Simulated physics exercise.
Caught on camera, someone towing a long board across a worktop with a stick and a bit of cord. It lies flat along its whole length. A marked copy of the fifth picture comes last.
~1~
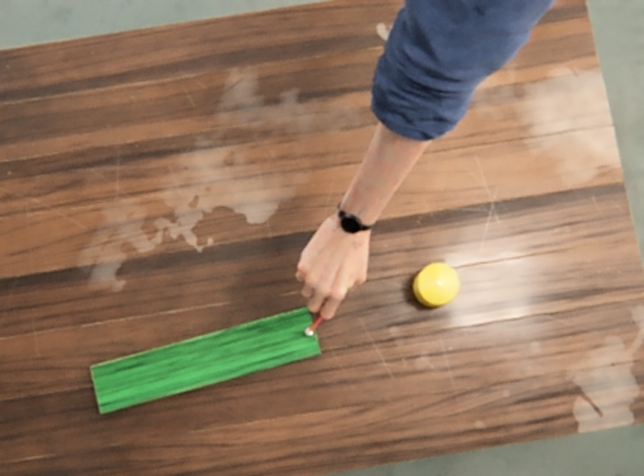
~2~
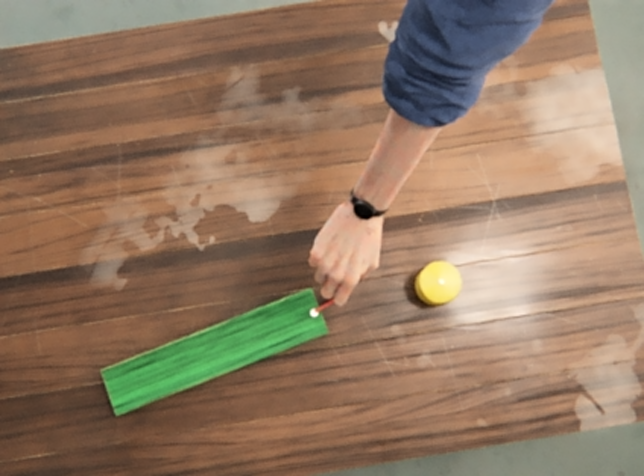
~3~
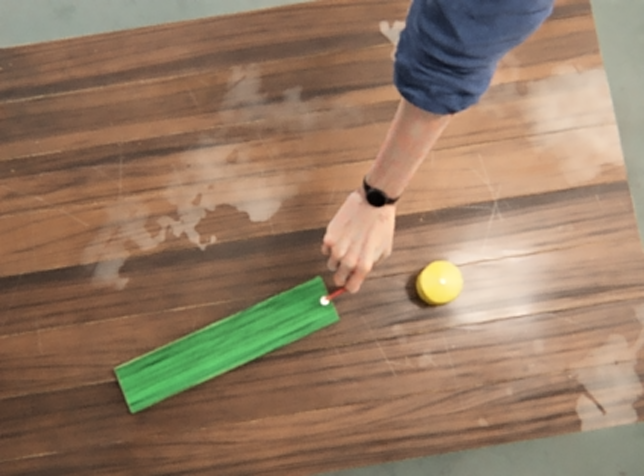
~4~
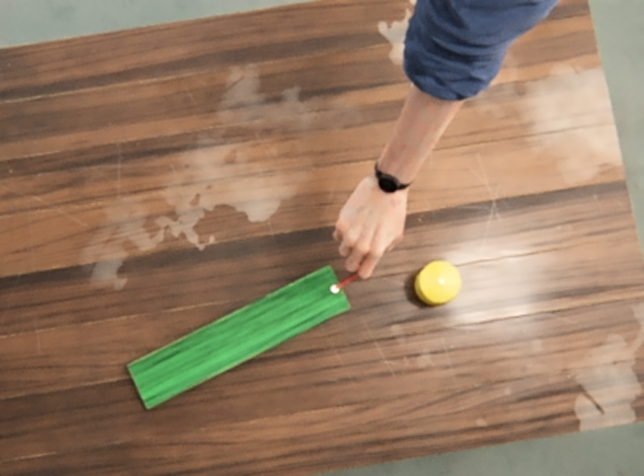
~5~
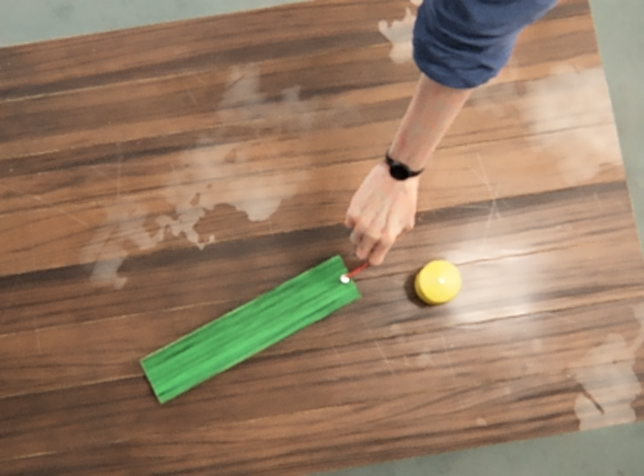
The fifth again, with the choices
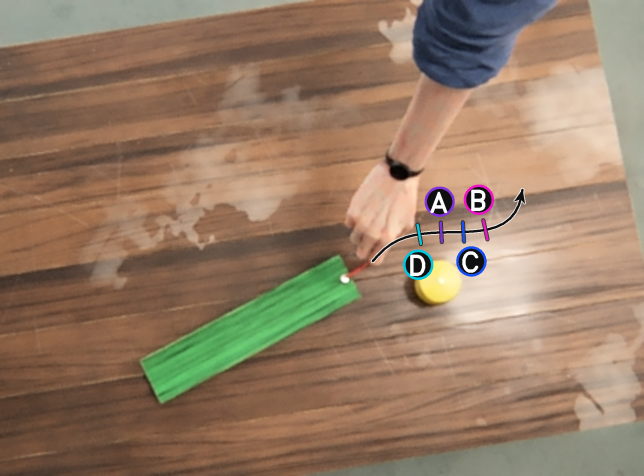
A hand pulls a green board by its end up and rightward across a wooden surface.
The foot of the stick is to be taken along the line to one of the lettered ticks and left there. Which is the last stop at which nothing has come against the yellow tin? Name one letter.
As far as tick A.
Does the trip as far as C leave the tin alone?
For that mark, no.
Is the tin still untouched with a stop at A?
Yes.
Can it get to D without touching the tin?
Yes.
On the marked copy, A at (441, 233); B at (485, 230); C at (463, 232); D at (419, 234); the route from (373, 261) via (455, 232) to (523, 190).
With A. Early on, foot of the stick (393, 243), middle of the board (274, 314).
Further on, foot of the stick (419, 235), middle of the board (298, 301).
At the end, foot of the stick (441, 233), middle of the board (317, 292); nothing has been touched.
As for the rest, B is too far, the tin has been hit; C is too far, the tin has been hit; D is safe but short.
